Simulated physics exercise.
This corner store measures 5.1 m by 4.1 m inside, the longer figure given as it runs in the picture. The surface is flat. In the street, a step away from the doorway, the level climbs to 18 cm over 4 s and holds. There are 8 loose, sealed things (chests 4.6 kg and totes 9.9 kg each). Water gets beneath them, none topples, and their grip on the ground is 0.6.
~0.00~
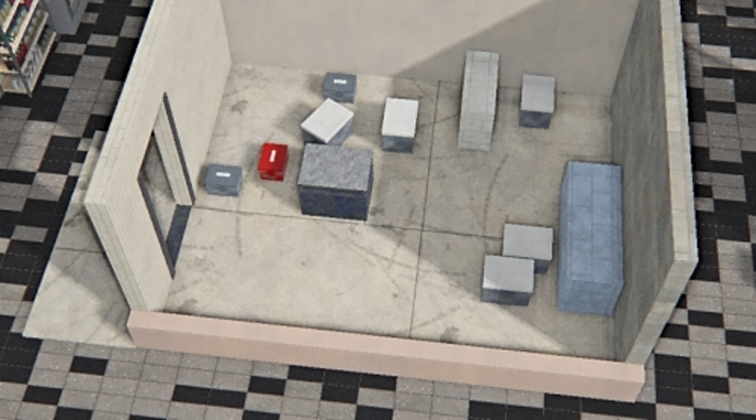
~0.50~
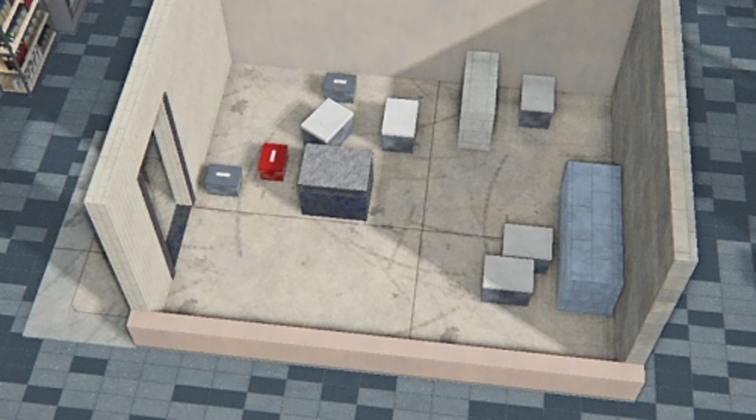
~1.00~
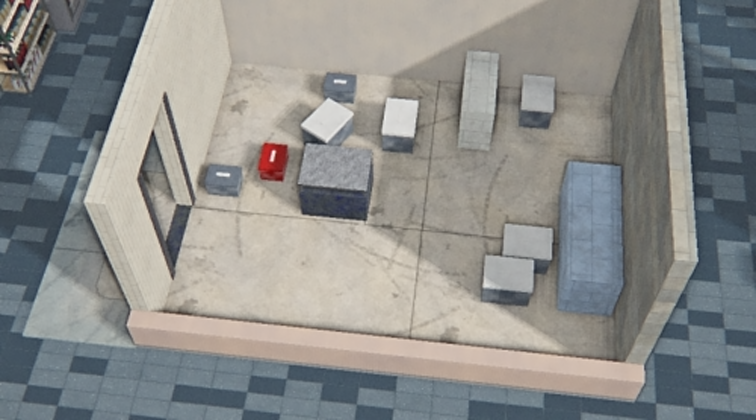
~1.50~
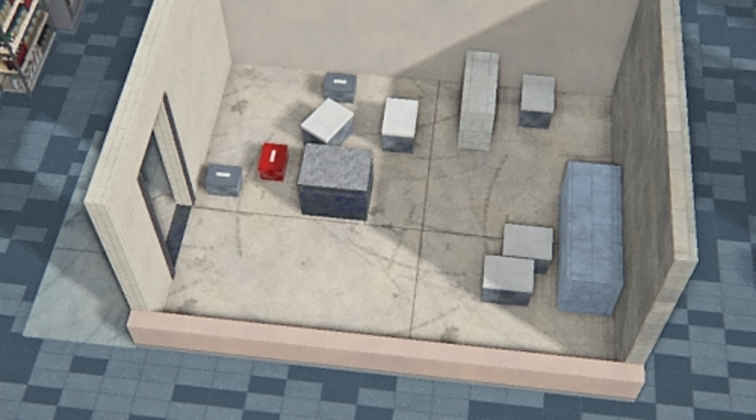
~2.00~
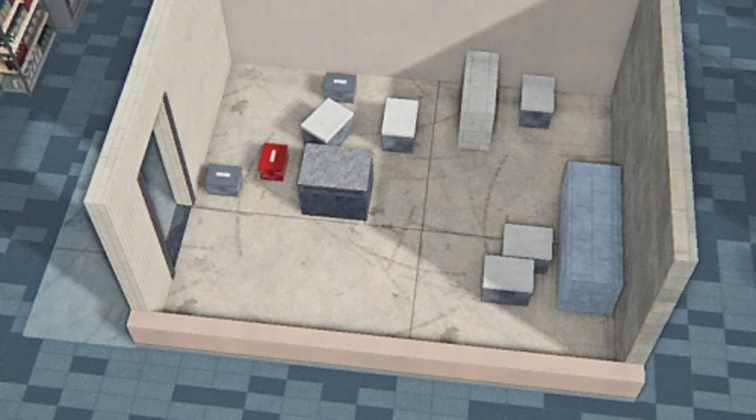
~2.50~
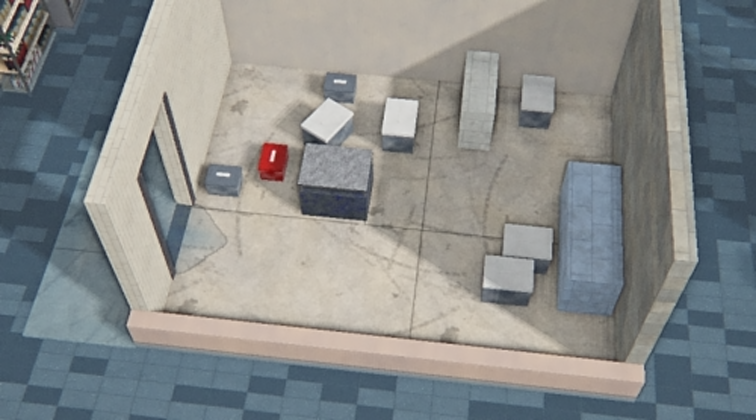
In a small store, the boxes stay still as water enters through the left doorway.
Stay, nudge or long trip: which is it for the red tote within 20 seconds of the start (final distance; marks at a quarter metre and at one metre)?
Red tote holds its place.
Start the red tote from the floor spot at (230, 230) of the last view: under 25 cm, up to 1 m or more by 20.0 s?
It ends far away.
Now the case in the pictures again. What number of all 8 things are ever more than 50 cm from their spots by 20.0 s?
5 of them.
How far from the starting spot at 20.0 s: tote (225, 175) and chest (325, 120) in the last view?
In that order: 30 cm, 140 cm.
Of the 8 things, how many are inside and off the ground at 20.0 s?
At that moment 6.
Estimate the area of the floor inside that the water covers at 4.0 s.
Some 3.5 m2.
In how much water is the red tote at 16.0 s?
About 5 cm.
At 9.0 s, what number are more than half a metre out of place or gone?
By then 1.
After 4.0 s the red tote is near (273, 156), 0.0 m from its start, aground; 0 afloat.
After 9.0 s the red tote is near (273, 156), 0.0 m from its start, aground; 3 afloat.
After 16.0 s the red tote is near (273, 156), 0.0 m from its start, aground; 5 afloat.
After 20.0 s the red tote is near (273, 156), 0.0 m from its start, aground; 6 afloat.
